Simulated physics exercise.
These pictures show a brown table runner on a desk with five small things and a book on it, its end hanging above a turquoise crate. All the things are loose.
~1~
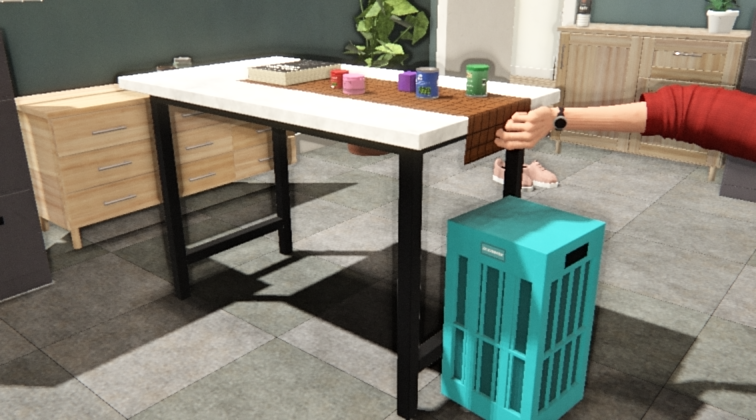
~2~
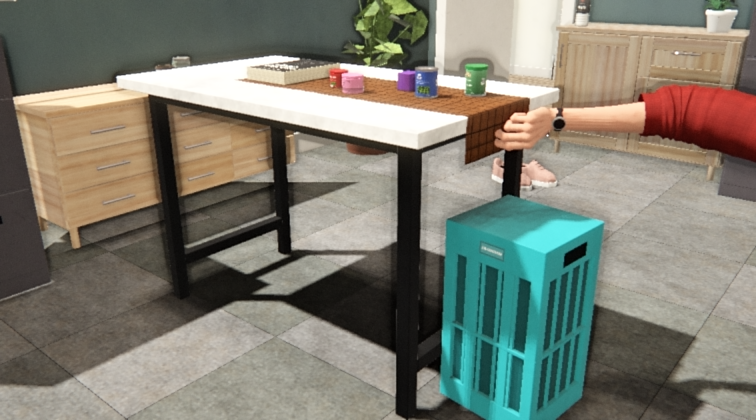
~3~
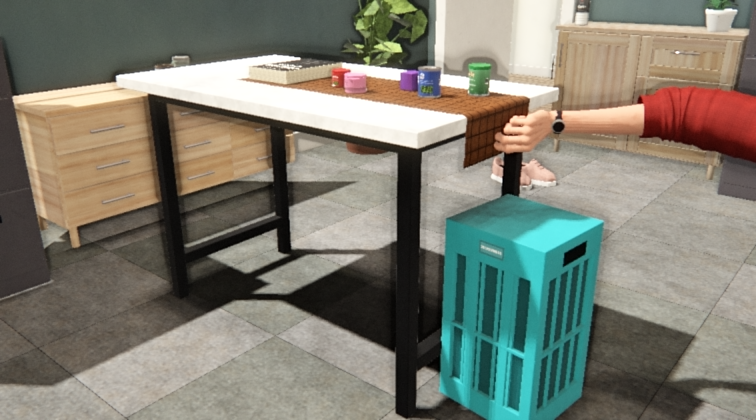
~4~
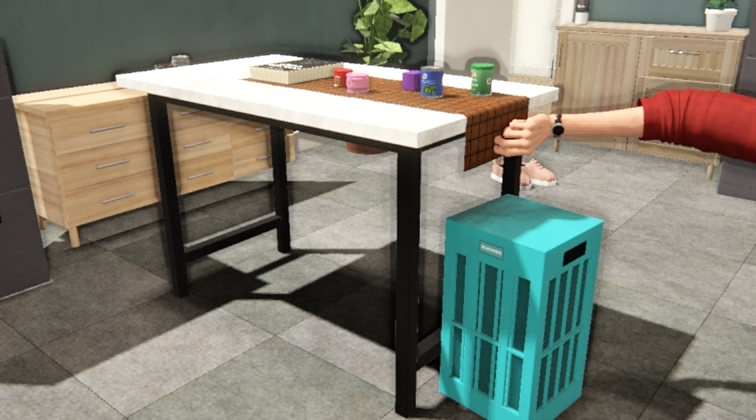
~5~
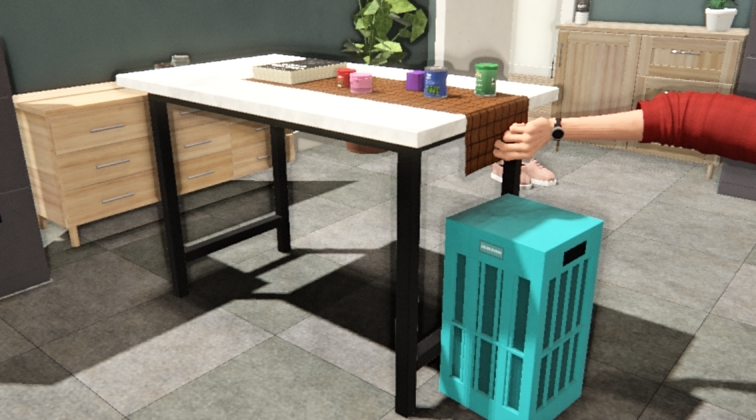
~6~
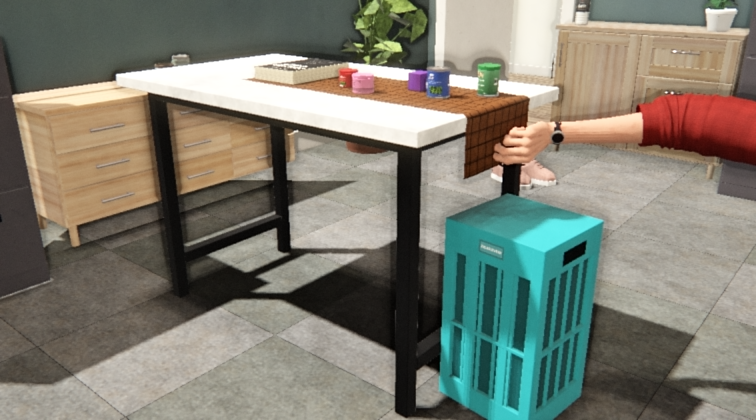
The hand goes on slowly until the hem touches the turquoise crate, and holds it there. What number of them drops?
The count of fallen things is one.
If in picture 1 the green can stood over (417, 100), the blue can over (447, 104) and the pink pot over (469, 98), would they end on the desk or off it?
The green can keeps its place on top, the blue can drops off, the pink pot tumbles off.
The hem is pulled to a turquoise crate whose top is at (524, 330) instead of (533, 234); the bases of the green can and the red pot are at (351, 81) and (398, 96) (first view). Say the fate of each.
The green can stays on, the red pot falls.
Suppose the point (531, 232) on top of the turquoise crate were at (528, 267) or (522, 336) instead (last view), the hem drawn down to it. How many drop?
Then 2 and 4.
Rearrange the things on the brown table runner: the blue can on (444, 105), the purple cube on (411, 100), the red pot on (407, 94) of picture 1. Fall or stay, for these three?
The blue can falls; the purple cube holds on; the red pot does not fall.
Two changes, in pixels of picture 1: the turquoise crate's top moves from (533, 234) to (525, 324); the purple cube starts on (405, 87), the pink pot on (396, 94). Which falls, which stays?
The purple cube is carried off, the pink pot goes over.
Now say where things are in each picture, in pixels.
Hem (464, 165); green can (478, 66); blue can (428, 69); purple cube (410, 73); pink pot (354, 75); red pot (340, 71); top of the crate (533, 234), in the first frame.
Hem (465, 165); green can (477, 65), in the second frame.
Hem (463, 168); blue can (430, 68), in the third frame.
Hem (463, 172); purple cube (414, 72); top of the crate (531, 232), in the fourth frame.
Hem (466, 177); pink pot (361, 74), in the fifth frame.
Hem (463, 179); green can (489, 65); blue can (439, 68); purple cube (420, 72); pink pot (363, 74); red pot (349, 70), in the sixth frame.
Early on, hem on the crate; all still up.
Midway, hem on the crate; green can gone.
Finally, hem on the crate; green can gone. It carries off one.
